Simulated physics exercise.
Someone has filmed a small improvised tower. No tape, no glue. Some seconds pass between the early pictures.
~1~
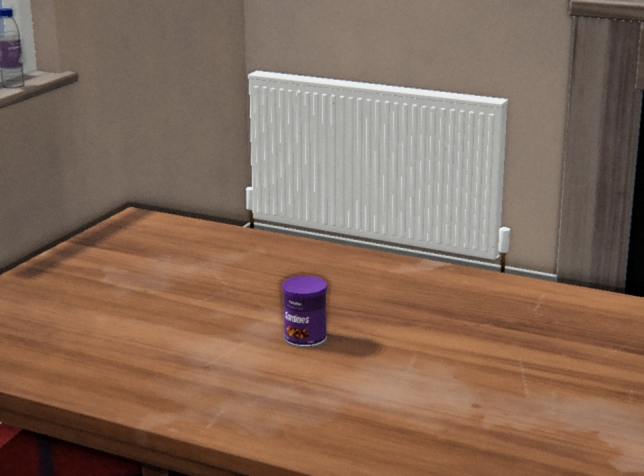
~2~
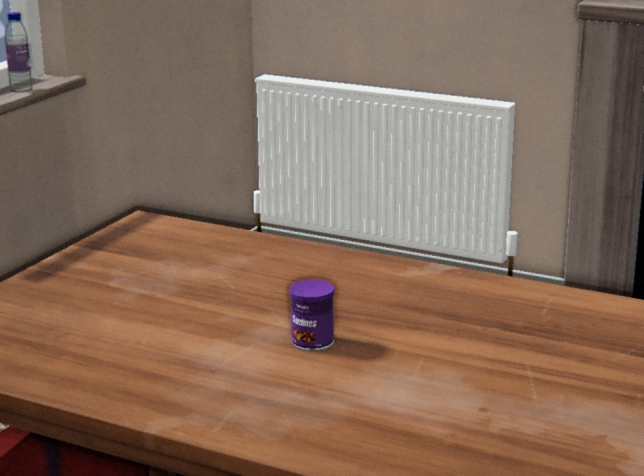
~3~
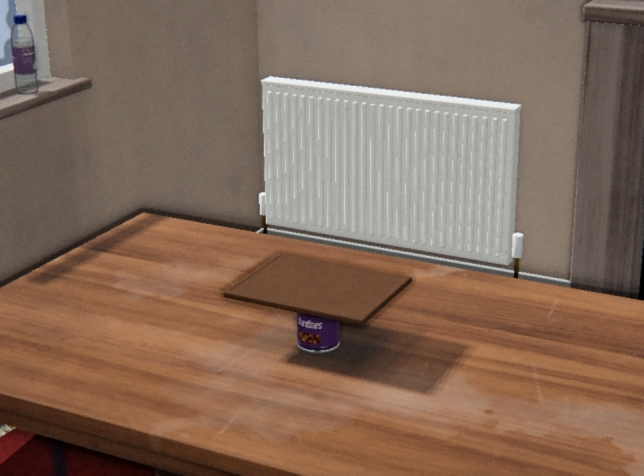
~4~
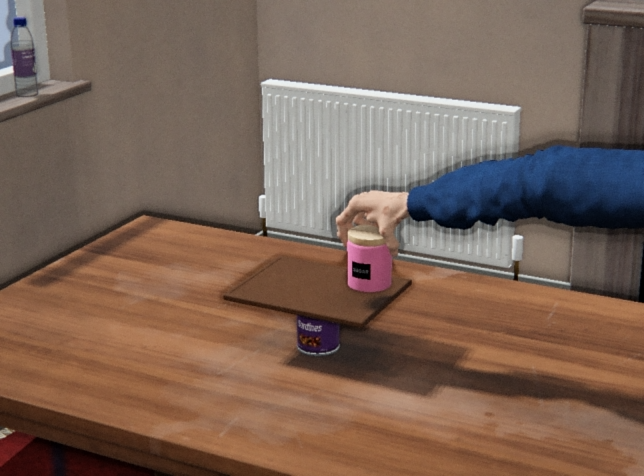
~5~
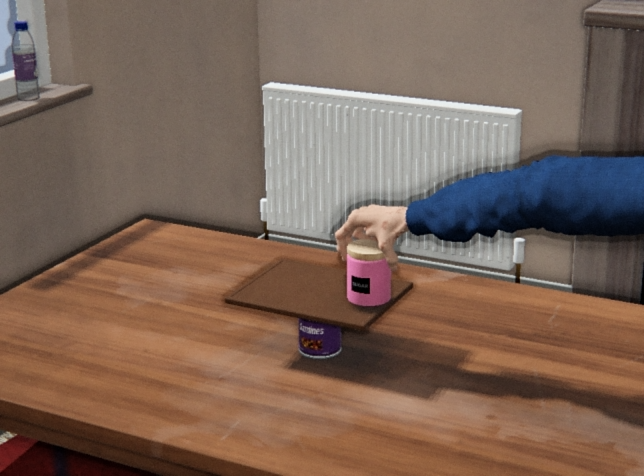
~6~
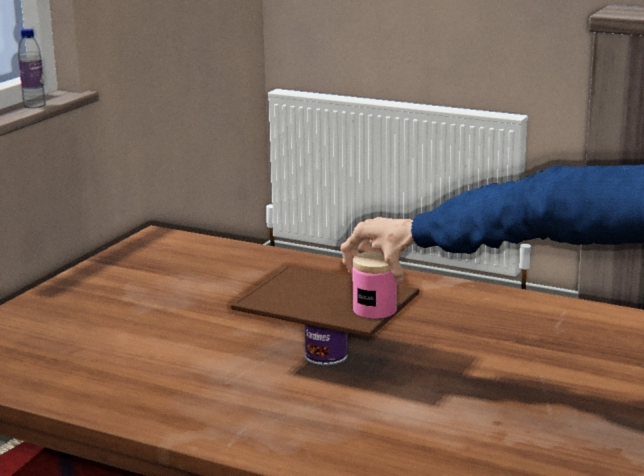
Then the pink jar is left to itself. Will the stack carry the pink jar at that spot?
In the end the stack gives way.
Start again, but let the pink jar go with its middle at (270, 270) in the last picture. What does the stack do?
Then it loses its balance.
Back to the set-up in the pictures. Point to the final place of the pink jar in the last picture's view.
Near (431, 372).
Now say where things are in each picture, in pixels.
In the first picture, the last thing is not in view yet.
In the second picture, the last thing is not in view yet.
In the third picture, the last thing is not in view yet; brown lid (319, 287).
In the fourth picture, still above its spot; pink jar (370, 258); brown lid (319, 289).
In the fifth picture, still above its spot; pink jar (369, 272); brown lid (320, 292).
In the sixth picture, in place under the hand; pink jar (375, 285); brown lid (326, 299).
Then, 0.30 s on from there, pink jar now fallen; brown lid turned 44° from how it was put.
Then, 0.50 s on from there, brown lid turned 69° from how it was put.
In the end, fallen, pink jar; toppled in the stack, brown lid; purple tin unmoved. At the end, from the last picture's camera, pink jar near (431, 372). The stack loses its balance.
